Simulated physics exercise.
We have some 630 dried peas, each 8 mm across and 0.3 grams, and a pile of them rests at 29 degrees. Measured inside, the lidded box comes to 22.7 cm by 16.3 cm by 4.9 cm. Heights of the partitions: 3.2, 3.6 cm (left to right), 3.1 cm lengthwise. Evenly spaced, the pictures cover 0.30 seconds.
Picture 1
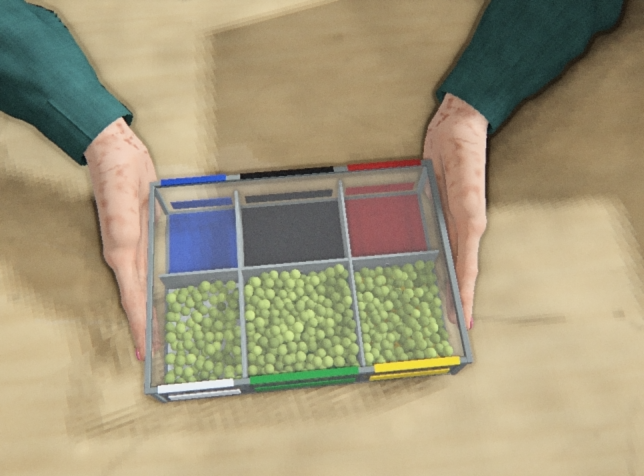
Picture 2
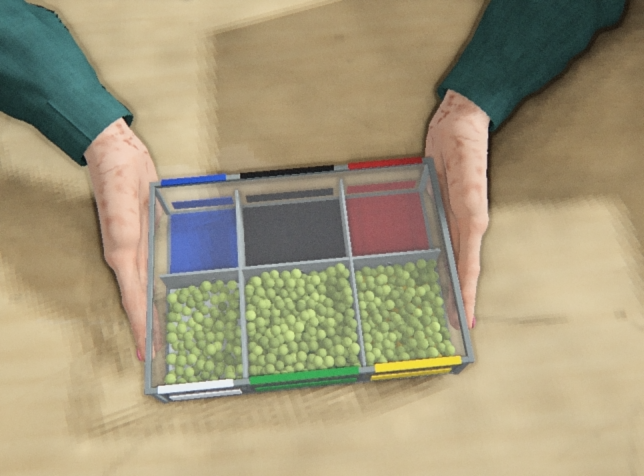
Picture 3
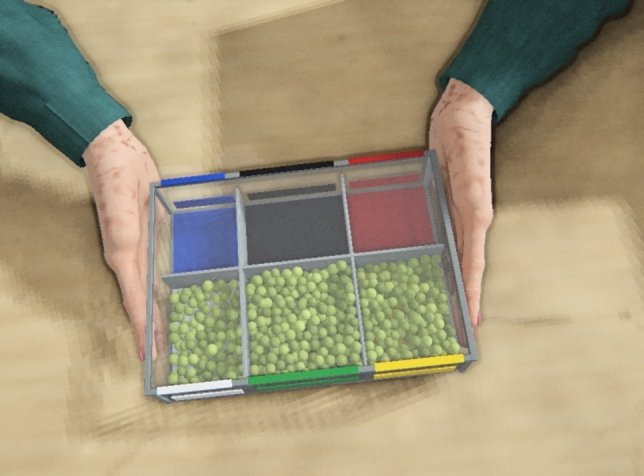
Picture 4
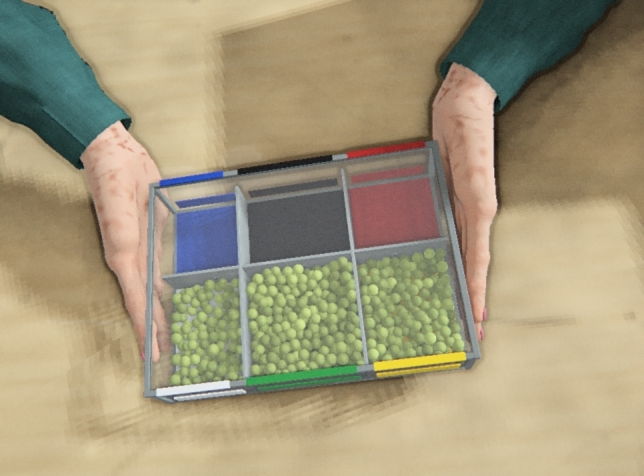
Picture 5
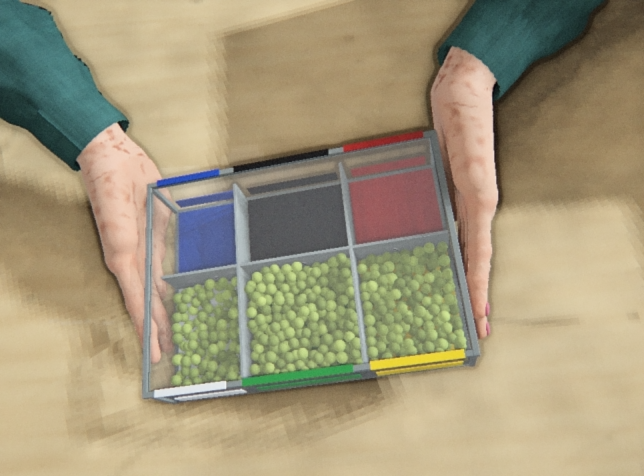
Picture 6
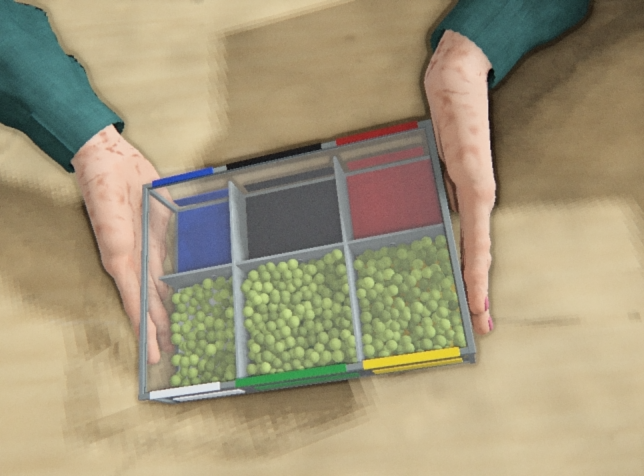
Two hands slowly tilting a clear divided box of green peas, raising its right side while the peas barely shift.
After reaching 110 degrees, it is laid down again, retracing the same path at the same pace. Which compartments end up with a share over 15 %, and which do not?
Red not over, blue not over, green over, yellow over, white over, black not over.
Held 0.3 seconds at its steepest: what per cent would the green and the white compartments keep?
Green keeps 25% and white keeps 45%.
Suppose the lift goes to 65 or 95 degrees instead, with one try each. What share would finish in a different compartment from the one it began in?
Roughly 10 percent, then roughly 30 percent.
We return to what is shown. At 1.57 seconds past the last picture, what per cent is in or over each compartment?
Red 0, blue 0, green 30, yellow 25, white 45, black 0.
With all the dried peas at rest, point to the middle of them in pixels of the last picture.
Est. centre at rest: (250, 339) px.
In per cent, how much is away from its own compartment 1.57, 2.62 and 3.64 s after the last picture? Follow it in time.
Sequence: 30 / 35 / 35.
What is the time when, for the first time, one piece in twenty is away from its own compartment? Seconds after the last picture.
0.95 s, roughly.
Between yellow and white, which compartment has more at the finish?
The white one.
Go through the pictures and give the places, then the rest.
In the first frame, box tilt 0 degrees, front corners at (151, 388) and (466, 358); green 50 %, yellow 30 %, white 20 %.
In the second frame, box tilt 1 degrees, front corners at (151, 389) and (467, 357).
In the third frame, box tilt 4 degrees, front corners at (151, 390) and (470, 355), lowest corner left front.
In the fourth frame, box tilt 8 degrees, front corners at (150, 391) and (473, 353), lowest corner left front.
In the fifth frame, box tilt 11 degrees, front corners at (149, 393) and (473, 350), lowest corner left front.
In the sixth frame, box tilt 15 degrees, front corners at (145, 394) and (468, 348), lowest corner left front; green 50 %, yellow 30 %, white 20 %.
Then, 1.57 s after the last picture, tilt 110 degrees; green 30 %, yellow 25 %, white 45 %.
Then, 2.62 s after the last picture, tilt 50 degrees; blue 5 %, green 25 %, yellow 25 %, white 45 %.
Then, 3.64 s after the last picture, tilt 0 degrees; blue 5 %, green 25 %, yellow 25 %, white 50 %.
In the end, red 0 %, blue 5 %, green 25 %, yellow 25 %, white 50 %, black 0 %.
